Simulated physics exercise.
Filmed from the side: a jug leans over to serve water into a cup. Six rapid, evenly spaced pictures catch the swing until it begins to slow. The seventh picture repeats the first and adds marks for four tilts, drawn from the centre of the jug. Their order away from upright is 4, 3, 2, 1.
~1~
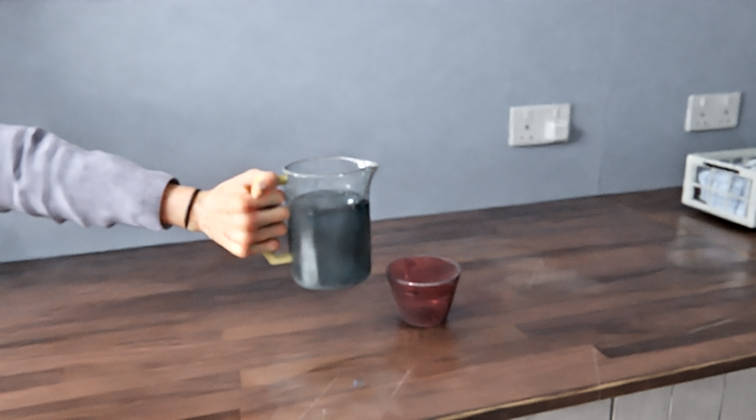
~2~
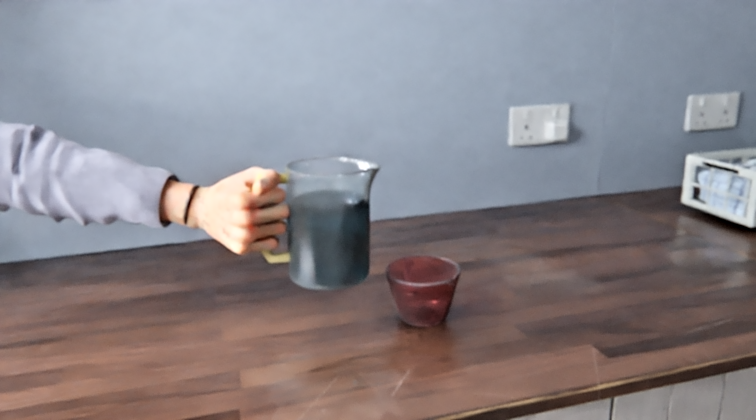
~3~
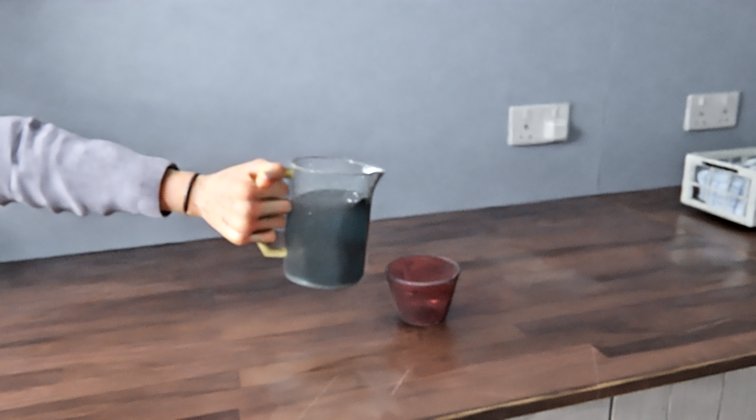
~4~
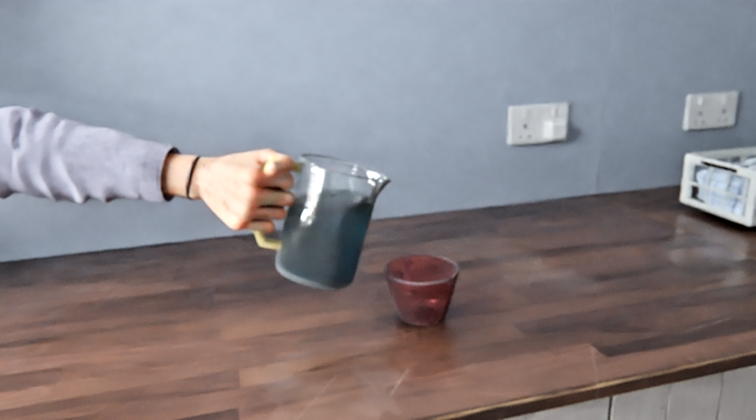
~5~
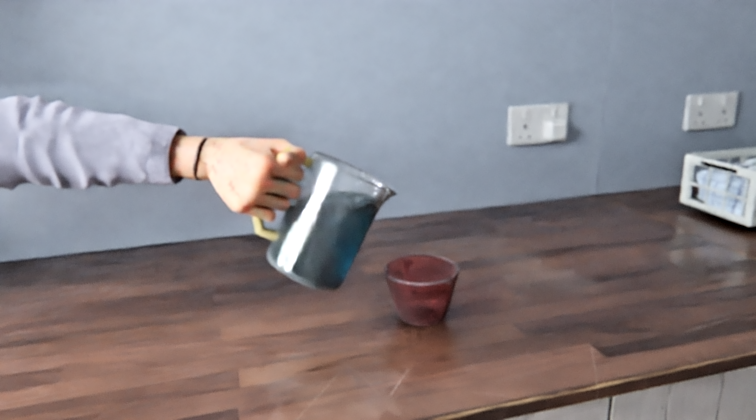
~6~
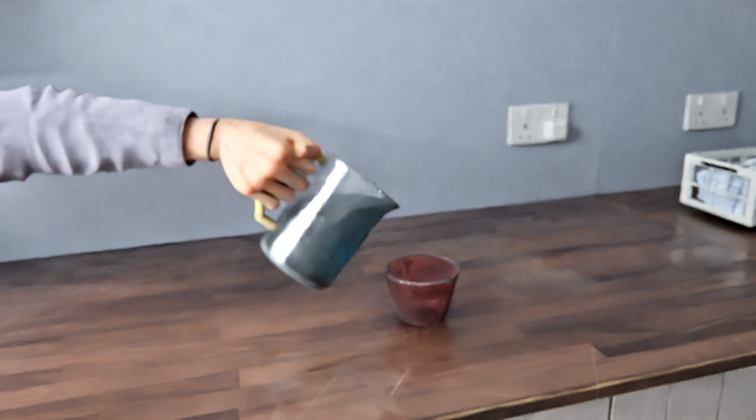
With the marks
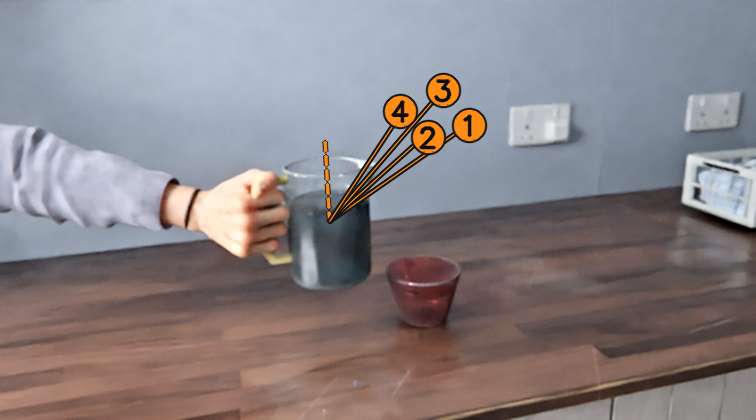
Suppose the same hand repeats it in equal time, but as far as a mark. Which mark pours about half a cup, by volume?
Use line 1.
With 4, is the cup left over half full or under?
Under half.
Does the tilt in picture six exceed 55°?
No.
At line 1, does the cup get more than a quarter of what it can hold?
Yes, clearly.
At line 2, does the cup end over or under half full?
Under half.
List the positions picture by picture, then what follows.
Upright, lip at (377, 164); rim of the cup round (423, 269); nothing has left yet.
Tipped about 2°, lip at (379, 166); nothing has left yet.
Tipped about 8°, lip at (383, 171); nothing has left yet.
Tipped about 17°, lip at (389, 179); nothing has left yet.
Tipped about 28°, lip at (395, 192); nothing has left yet.
Tipped about 40°, lip at (398, 206); nothing has left yet.
On the marked copy, 1 at (454, 133); 2 at (412, 146); 3 at (431, 103); 4 at (392, 126).
If 1 is chosen, the cup ends with about 49 % of what it can hold.
If 2 is chosen, the cup ends with about 27 % of what it can hold.
If 3 is chosen, the cup ends with about 11 % of what it can hold.
If 4 is chosen, the cup ends with about 2 % of what it can hold.
